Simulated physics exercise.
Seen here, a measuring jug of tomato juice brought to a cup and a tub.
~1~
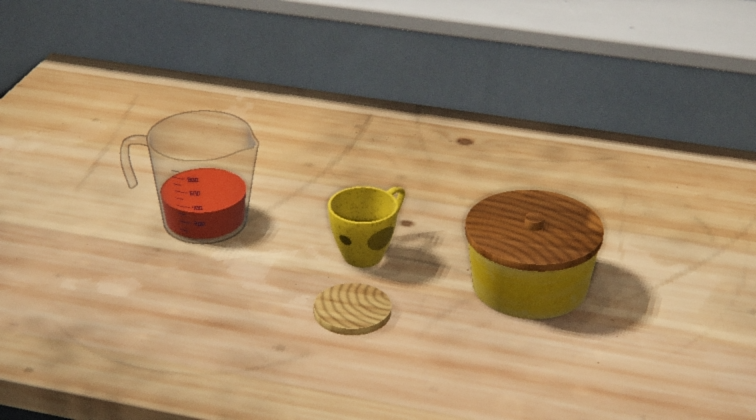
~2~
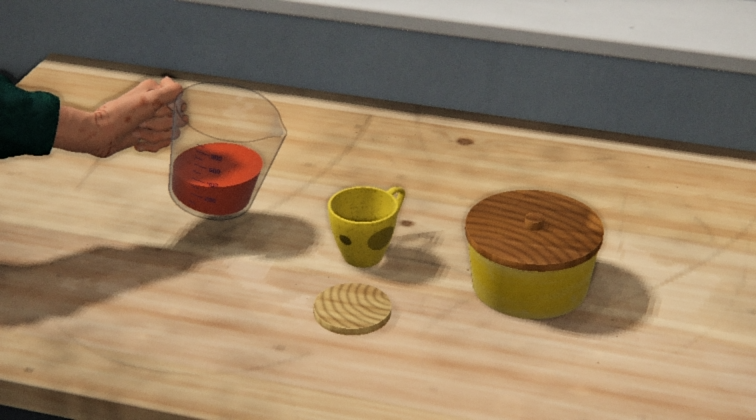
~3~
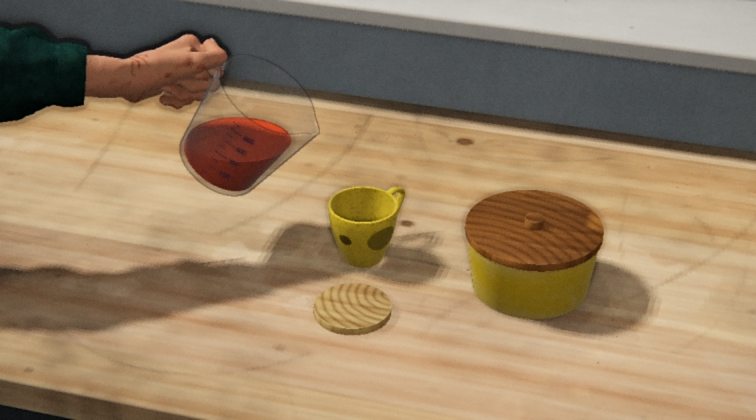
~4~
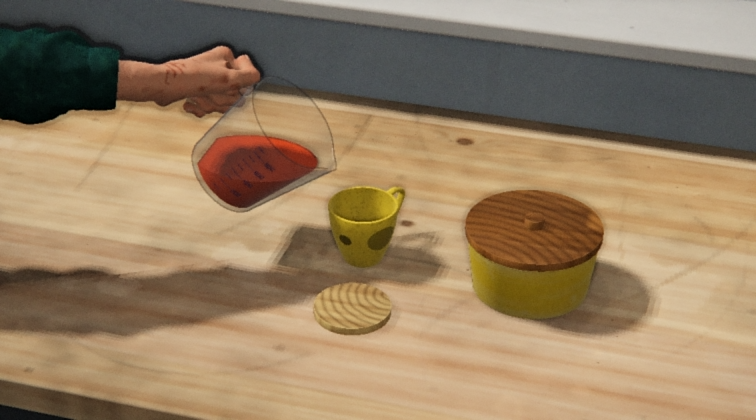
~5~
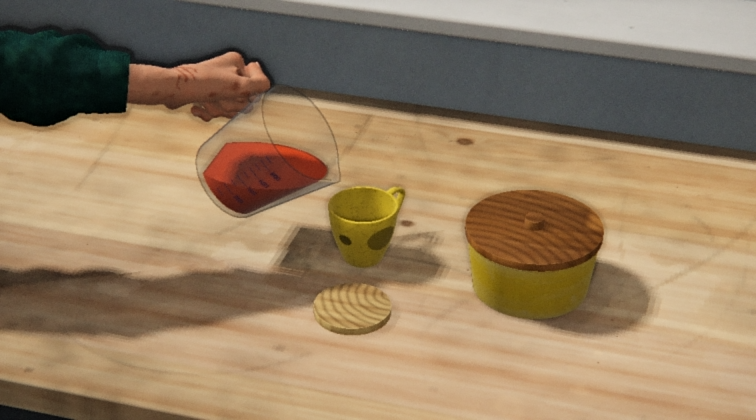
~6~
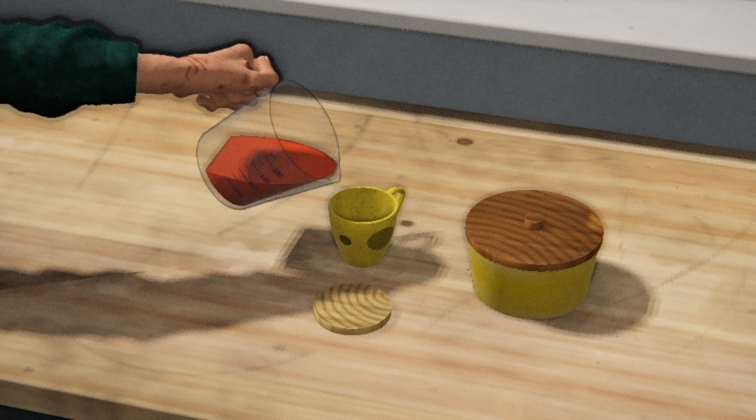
Hand in a green sleeve lifting a clear measuring jug of red liquid and tilting it rightward beside a yellow cup.
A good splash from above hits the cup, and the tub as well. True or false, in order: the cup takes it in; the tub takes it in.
Cup: True. Tub: False.
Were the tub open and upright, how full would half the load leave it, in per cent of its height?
15 %, roughly.
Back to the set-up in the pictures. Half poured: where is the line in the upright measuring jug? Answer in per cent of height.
The level stands at around 15 per cent of the height.
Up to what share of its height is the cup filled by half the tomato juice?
It ends up near 75 percent full.
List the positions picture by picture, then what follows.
In the first picture, all stand on the top; measuring jug (202, 176) about a third full; cup (363, 234) open; tub (532, 260) with its lid on.
In the second picture, the hand lifts the measuring jug; measuring jug about a third full, surface at (216, 165); cup (363, 234) open.
In the third picture, tilting; measuring jug (244, 128) tipped 35° with all of its load; tub (532, 260) with its lid on.
In the fourth picture, no stream yet; measuring jug (261, 148) tipped 45° with all of its load; cup (363, 234) open.
In the fifth picture, still nothing leaves it; measuring jug (265, 155) tipped 50° with all of its load; tub (532, 260) with its lid on.
In the sixth picture, on the point of pouring; measuring jug (267, 149) tipped 55° with all of its load; cup (363, 234) open; tub (532, 260) with its lid on.
Soon after, the tomato juice goes into the cup.
Later, it hits the lid of the tub and runs off.
In the end, the cup has its share inside; the tub is empty, in a puddle.
